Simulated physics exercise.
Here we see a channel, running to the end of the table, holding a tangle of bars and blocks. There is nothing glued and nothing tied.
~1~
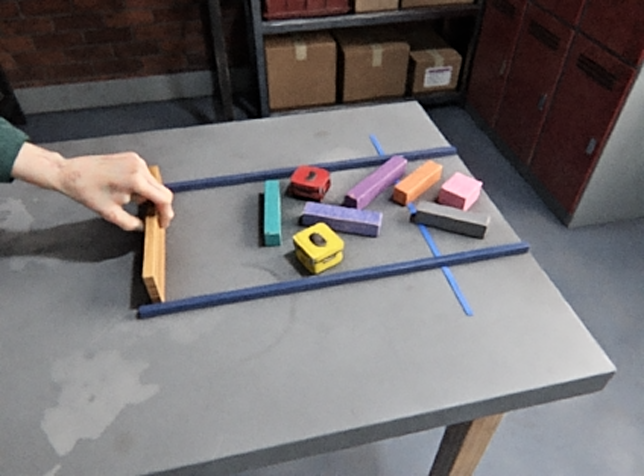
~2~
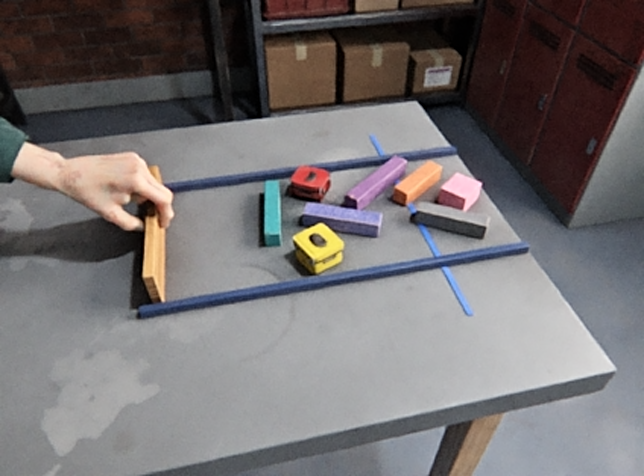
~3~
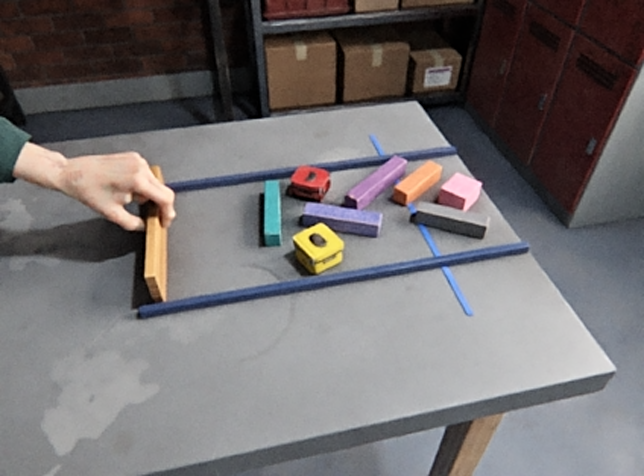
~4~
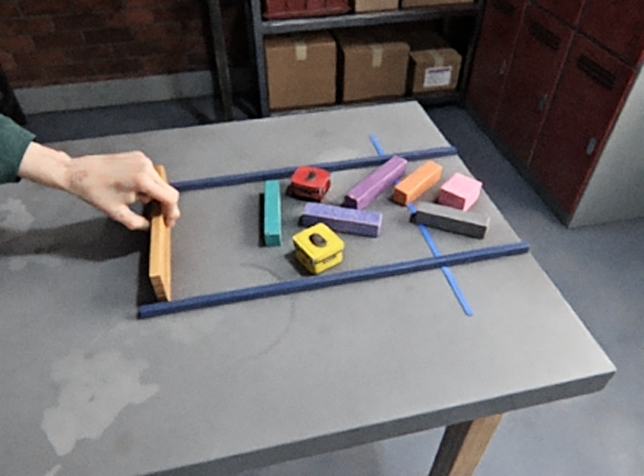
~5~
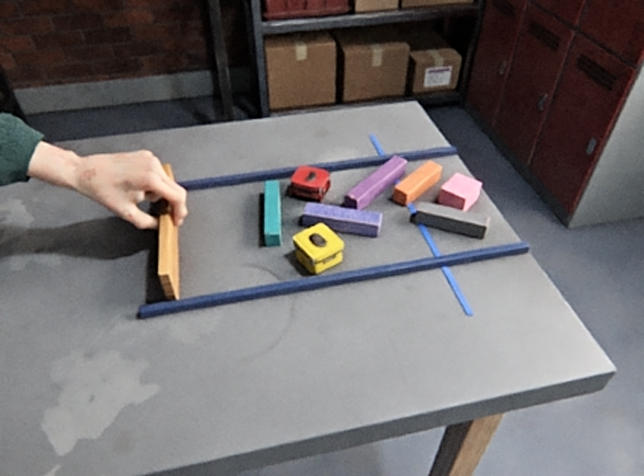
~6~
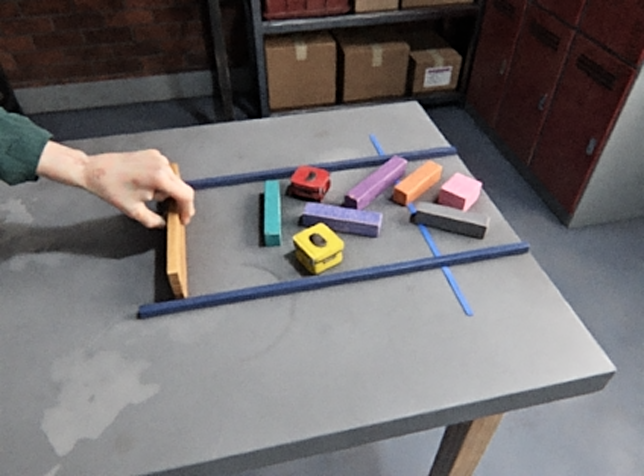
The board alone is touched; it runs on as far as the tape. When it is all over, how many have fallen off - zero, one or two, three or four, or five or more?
By then zero have fallen off.
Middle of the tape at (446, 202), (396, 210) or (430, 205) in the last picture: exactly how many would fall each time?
Try 1: 4; try 2: 0; try 3: 1.
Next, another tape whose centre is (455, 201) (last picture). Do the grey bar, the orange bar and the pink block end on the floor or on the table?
OK, so the grey bar comes off, the orange bar comes off, and the pink block? It comes off.
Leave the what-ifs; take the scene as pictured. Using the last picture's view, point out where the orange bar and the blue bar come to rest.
You'll find the first one at (456, 181) and the second at (463, 217).
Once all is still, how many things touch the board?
2 are in contact with it.
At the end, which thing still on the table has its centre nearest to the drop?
It would be the pink block.
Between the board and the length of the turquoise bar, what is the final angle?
The angle is about 0 degrees.
A little later, none off yet; pink block at rest near (460, 193); grey bar at rest near (451, 220); orange bar at rest near (418, 183).
When it is over, the number that fall off is zero.
